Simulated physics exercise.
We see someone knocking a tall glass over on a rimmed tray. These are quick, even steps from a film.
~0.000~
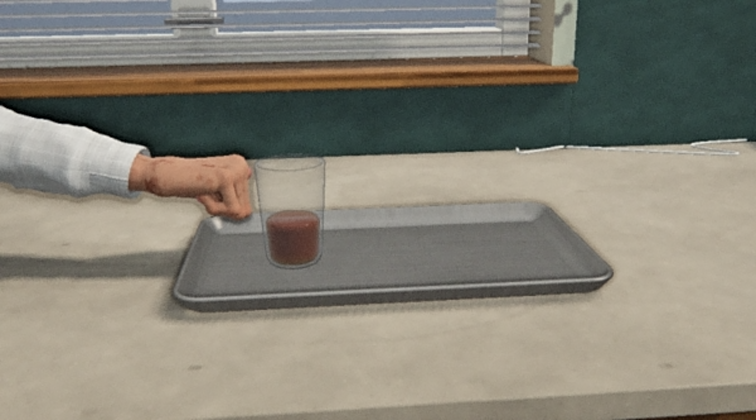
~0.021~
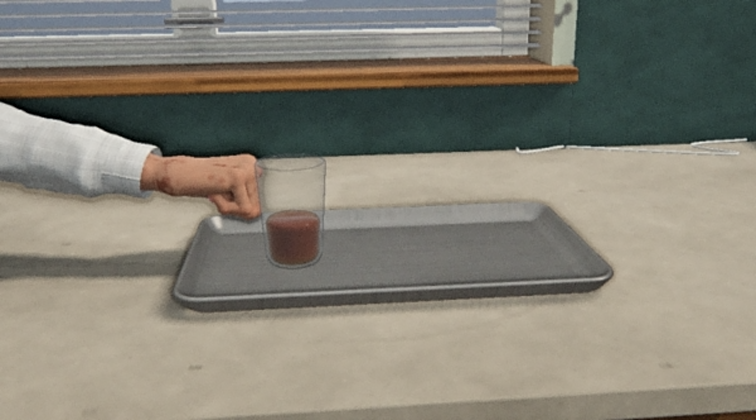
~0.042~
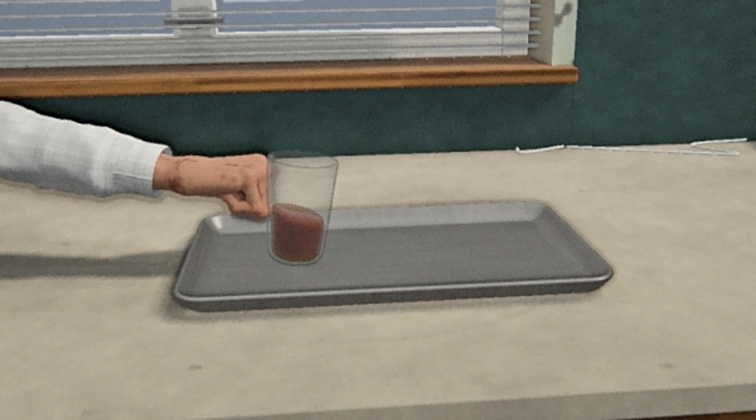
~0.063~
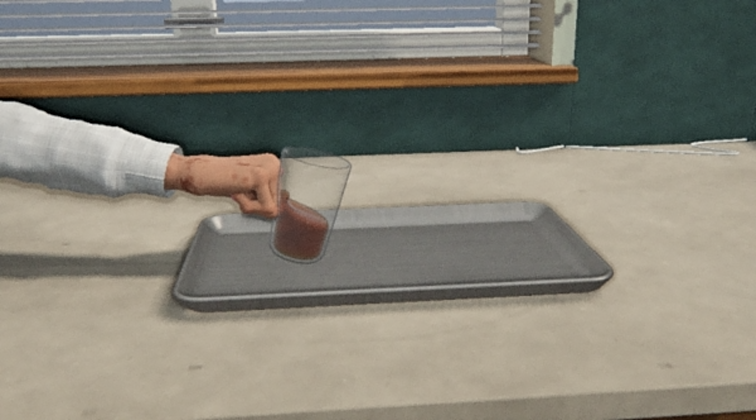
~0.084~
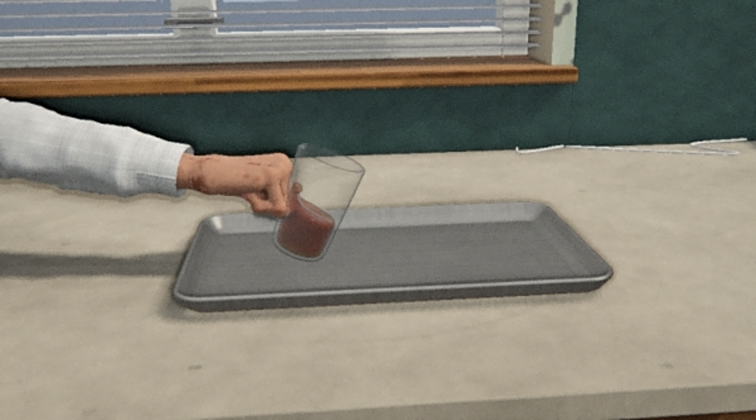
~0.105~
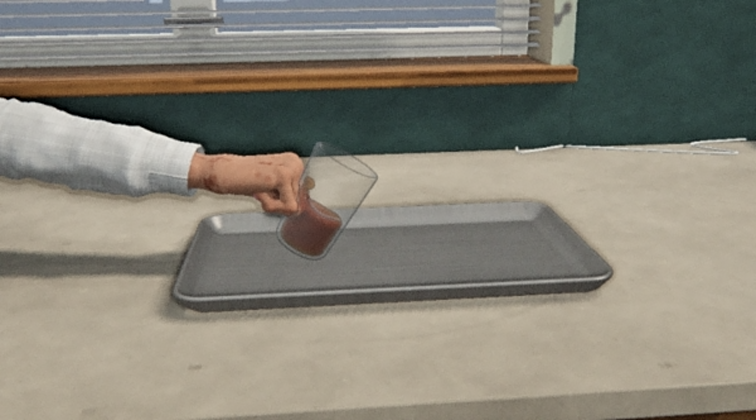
A hand in a white sleeve pushed against a clear glass of dark red liquid on a gray tray, and after staying upright briefly, the glass leaned steadily farther to the right.
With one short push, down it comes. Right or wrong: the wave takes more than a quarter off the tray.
Right.
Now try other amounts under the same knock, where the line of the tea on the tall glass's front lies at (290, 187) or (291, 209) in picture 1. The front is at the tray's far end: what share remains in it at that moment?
45 % and 55 %.
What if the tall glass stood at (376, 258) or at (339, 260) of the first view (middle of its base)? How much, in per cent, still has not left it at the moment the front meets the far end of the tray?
I'd say about 80 per cent the first time, and about 65 per cent the second.
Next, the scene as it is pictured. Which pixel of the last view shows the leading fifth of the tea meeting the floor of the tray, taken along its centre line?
I'd put it at roughly (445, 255) on the centre line.
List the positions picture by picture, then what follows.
The first frame shows tilt 0°; right rim (323, 163); surface from (266, 218) to (320, 215); the tray's far rim is at (576, 236); the tray is clear ahead.
The second frame shows tilt 0°; right rim (324, 163); surface from (266, 218) to (320, 215).
The third frame shows tilt 7°; right rim (336, 164); surface from (271, 204) to (322, 215).
The fourth frame shows tilt 14°; right rim (349, 166); surface from (280, 191) to (327, 216).
The fifth frame shows tilt 22°; right rim (363, 171); surface from (287, 196) to (335, 217).
The sixth frame shows tilt 31°; right rim (376, 177); surface from (288, 207) to (343, 215).
A moment on, the tall glass lies on its side and 99 per cent is in the glass, 1 on the tray and 0 above or beyond its rim.
Next, the tall glass lies on its side and 51 per cent is in the glass, 47 on the tray and 2 above or beyond its rim.
Then the tall glass lies on its side and 27 per cent is in the glass, 53 on the tray and 20 above or beyond its rim.
Later the tall glass lies on its side and 15 per cent is in the glass, 49 on the tray and 36 above or beyond its rim.
At rest 64 per cent is held by tray and glass, 36 is off the tray.
